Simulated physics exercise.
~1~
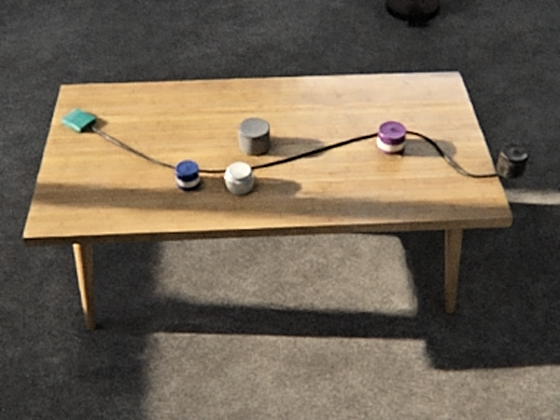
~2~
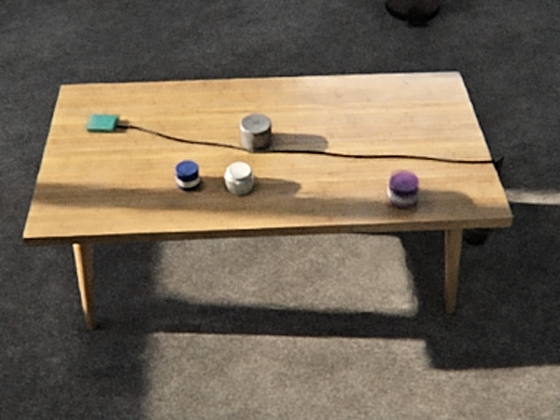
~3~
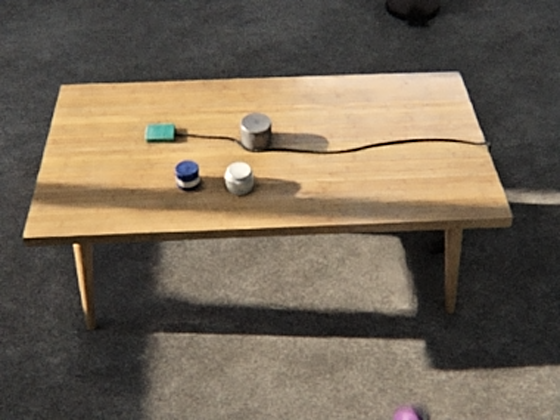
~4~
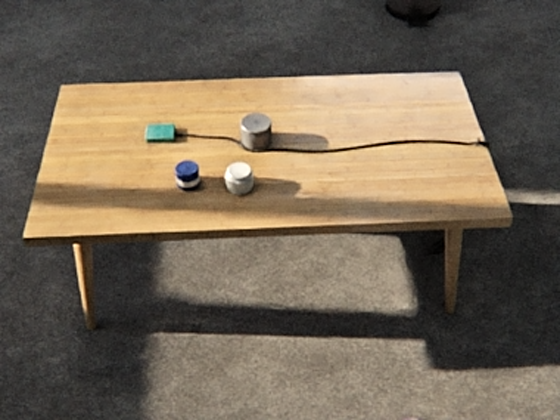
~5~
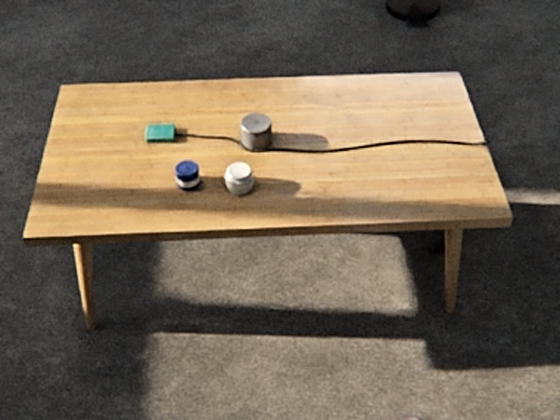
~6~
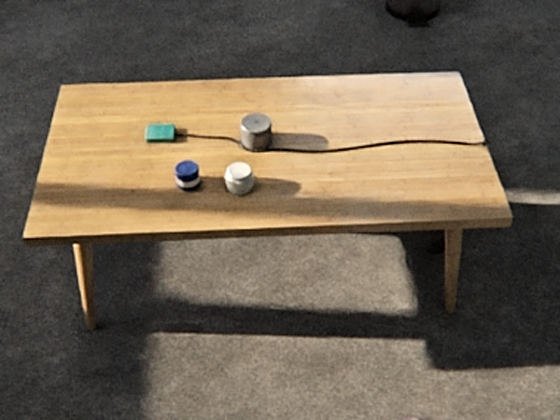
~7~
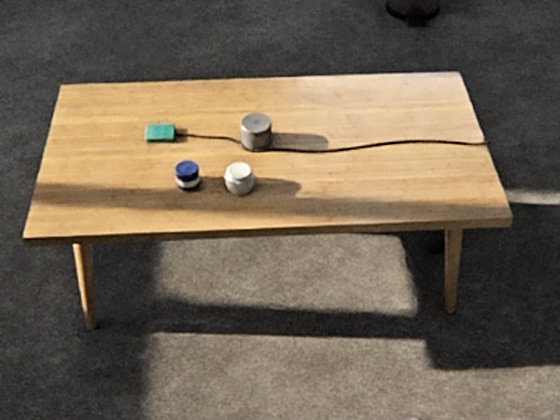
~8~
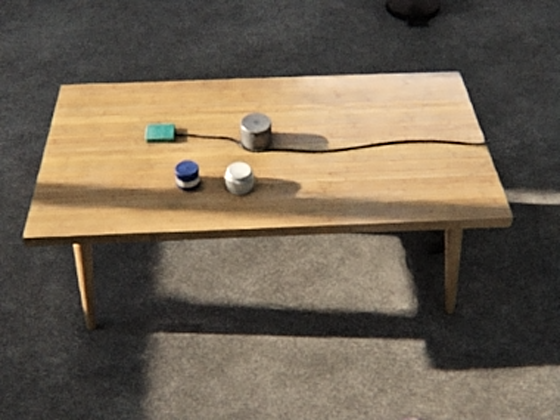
At the start, a dark cable winds across a wooden table from a teal phone, past a blue tin, a white jar and a purple canister, to a black speaker at the right edge. The speaker drops over that edge, and the cable pulls straighter, drawing the phone to the right. The purple canister shifts toward the front, then goes off the table and out of view at the bottom. The phone slides a little farther and stops left of the grey tub, which barely moves. Finally everything rests, the tin and jar still in place and the cable running over the right edge.
